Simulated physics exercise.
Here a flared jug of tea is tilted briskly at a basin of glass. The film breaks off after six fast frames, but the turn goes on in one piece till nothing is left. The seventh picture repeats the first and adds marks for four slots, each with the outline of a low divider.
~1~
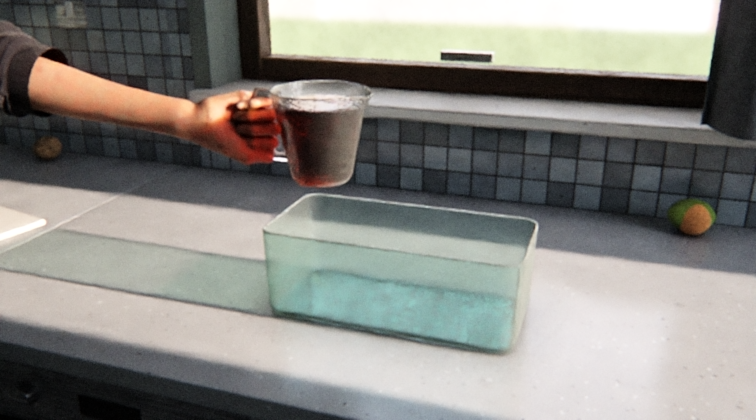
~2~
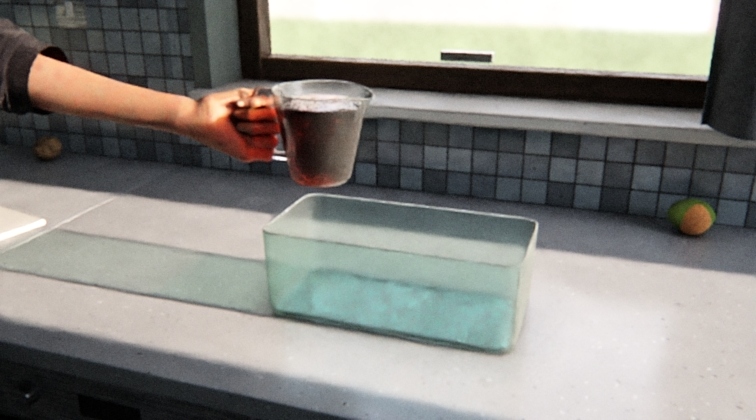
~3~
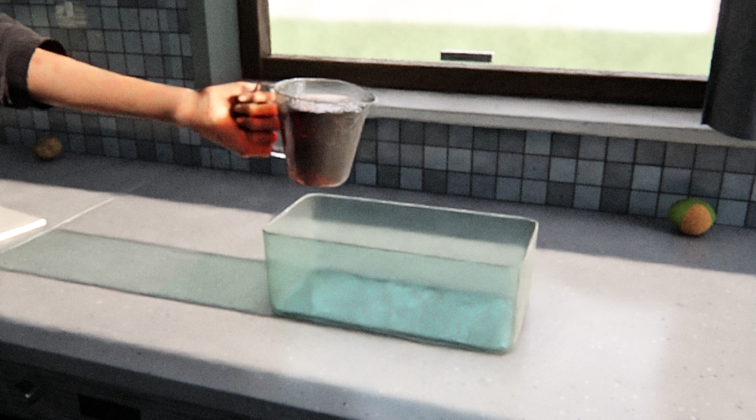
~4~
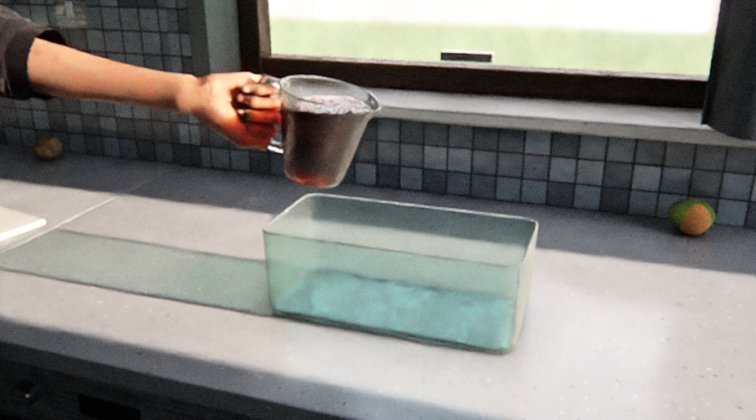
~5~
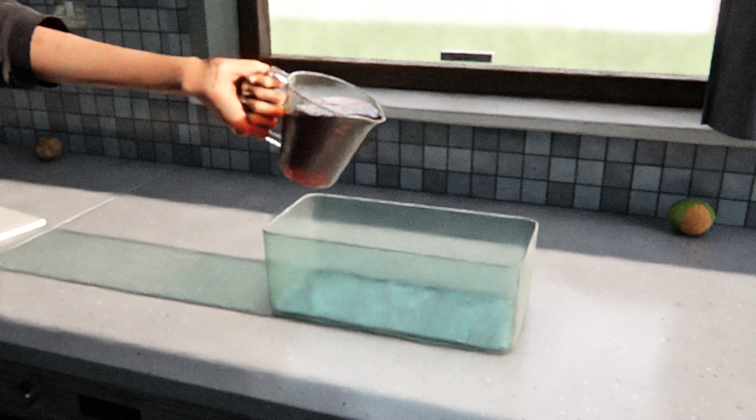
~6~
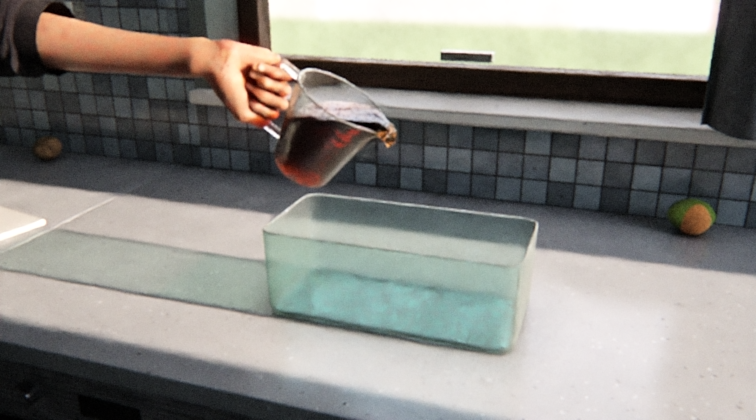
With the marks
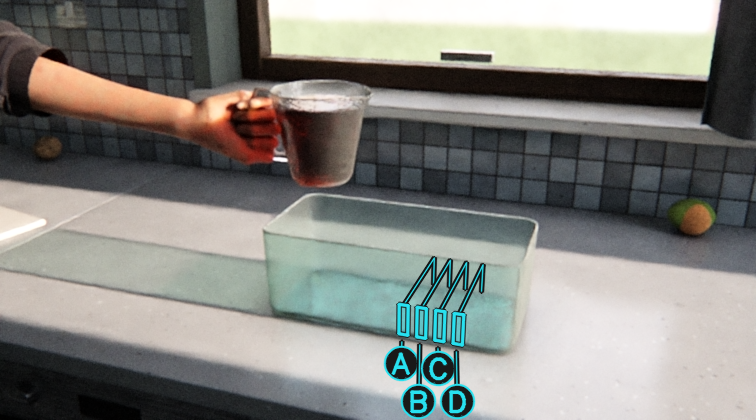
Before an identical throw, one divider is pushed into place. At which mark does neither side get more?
Go for A.
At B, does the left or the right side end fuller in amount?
The left side.
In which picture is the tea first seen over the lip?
Picture 6.
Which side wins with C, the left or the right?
More ends on the left.
On the marked copy, A at (401, 341); B at (419, 344); C at (437, 348); D at (456, 351).
For position A, about 51 % ends left of the wall and 48 % right of it.
For position B, about 82 % ends left of the wall and 17 % right of it.
For position C, about 92 % ends left of the wall and 6 % right of it.
For position D, about 94 % ends left of the wall and 5 % right of it.
